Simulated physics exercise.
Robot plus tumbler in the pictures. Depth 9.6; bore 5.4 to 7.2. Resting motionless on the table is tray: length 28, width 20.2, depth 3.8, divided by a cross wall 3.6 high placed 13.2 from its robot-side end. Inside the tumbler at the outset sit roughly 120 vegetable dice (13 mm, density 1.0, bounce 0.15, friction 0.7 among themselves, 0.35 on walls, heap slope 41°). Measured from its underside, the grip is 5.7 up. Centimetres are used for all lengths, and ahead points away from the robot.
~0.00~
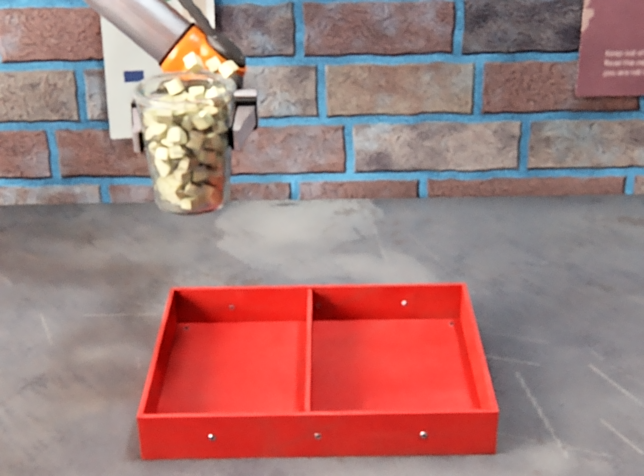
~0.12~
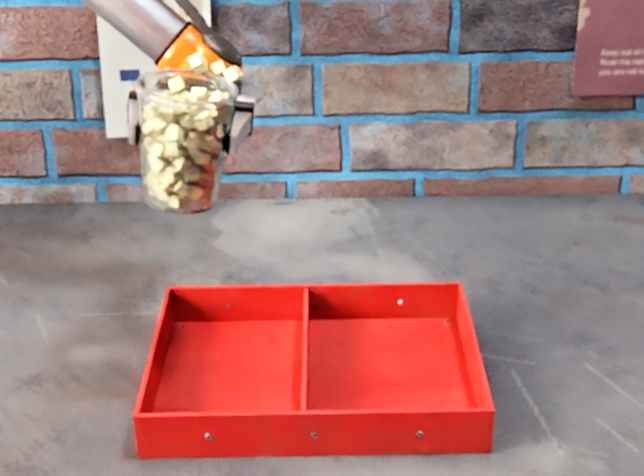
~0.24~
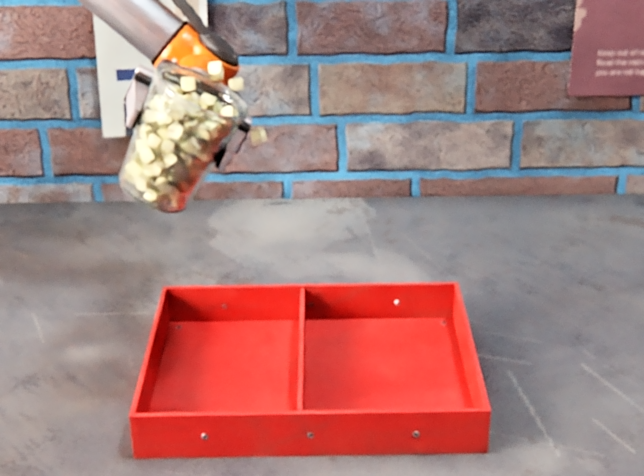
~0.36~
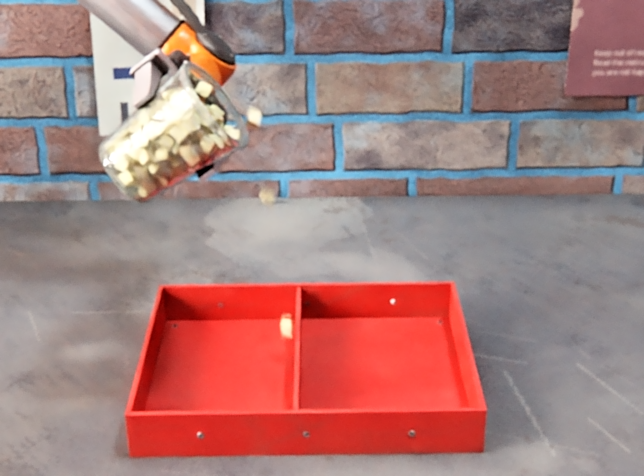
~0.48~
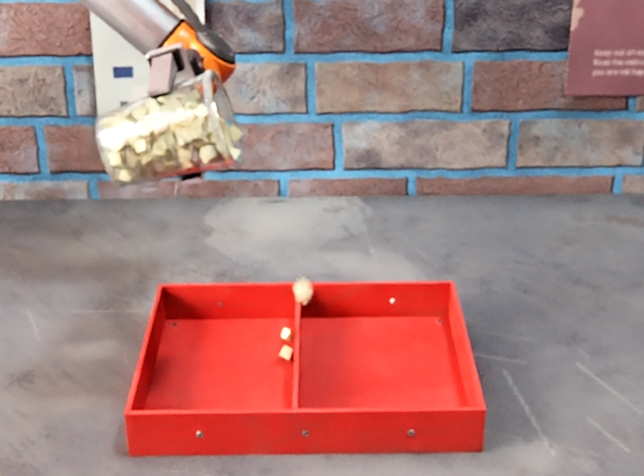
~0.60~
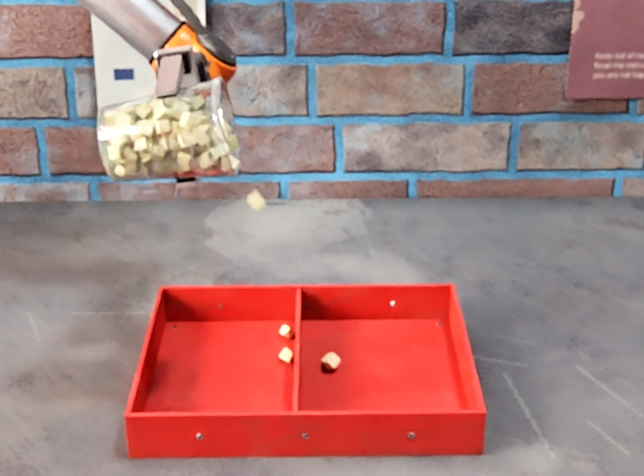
Above a divided red tray on a grey table, a robot arm tilted a clear tumbler of pale vegetable dice over to the right, and a few pieces dropped out, landing on both sides of the divider.
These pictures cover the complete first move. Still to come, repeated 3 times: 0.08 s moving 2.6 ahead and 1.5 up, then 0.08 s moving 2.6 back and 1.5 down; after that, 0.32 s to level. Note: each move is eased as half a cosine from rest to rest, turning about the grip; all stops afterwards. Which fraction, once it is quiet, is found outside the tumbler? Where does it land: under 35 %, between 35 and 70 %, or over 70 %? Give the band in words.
It falls in the band over 70 %.
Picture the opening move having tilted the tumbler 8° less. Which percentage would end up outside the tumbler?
Roughly 85 percent then.
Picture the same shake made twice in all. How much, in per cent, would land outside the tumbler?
It would come to around 90 %.
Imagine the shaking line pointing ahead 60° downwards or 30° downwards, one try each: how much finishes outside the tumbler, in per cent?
Result: Approx. 30 % and 50 %, one try each.
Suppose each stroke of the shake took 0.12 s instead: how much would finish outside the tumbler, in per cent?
Estimate for that case: 80 %.
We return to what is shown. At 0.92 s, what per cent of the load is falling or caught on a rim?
21 %.
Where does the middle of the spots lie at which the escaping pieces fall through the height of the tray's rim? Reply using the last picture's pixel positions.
They come down centred close to (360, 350).
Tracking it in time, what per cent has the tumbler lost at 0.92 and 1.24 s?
The share out is 85 per cent at the earlier time and 95 per cent at the later one.
After 0.92 s, tilted 82° forward, highest piece 23 above the table; 70 in the far-side part, 18 in the tumbler, 4 in the robot-side part, 25 in flight or on a rim.
After 1.24 s, tilted 41° forward, highest piece 25 above the table; 105 in the far-side part, 7 in the robot-side part, 5 in the tumbler.
After 1.60 s, level, highest piece 19 above the table; 105 in the far-side part, 7 in the robot-side part, 5 in the tumbler.
After 2.65 s, level, highest piece 19 above the table; 105 in the far-side part, 7 in the robot-side part, 5 in the tumbler.
In the end, 105 in the far-side part, 7 in the robot-side part, 5 in the tumbler. That is 96 % outside the tumbler.
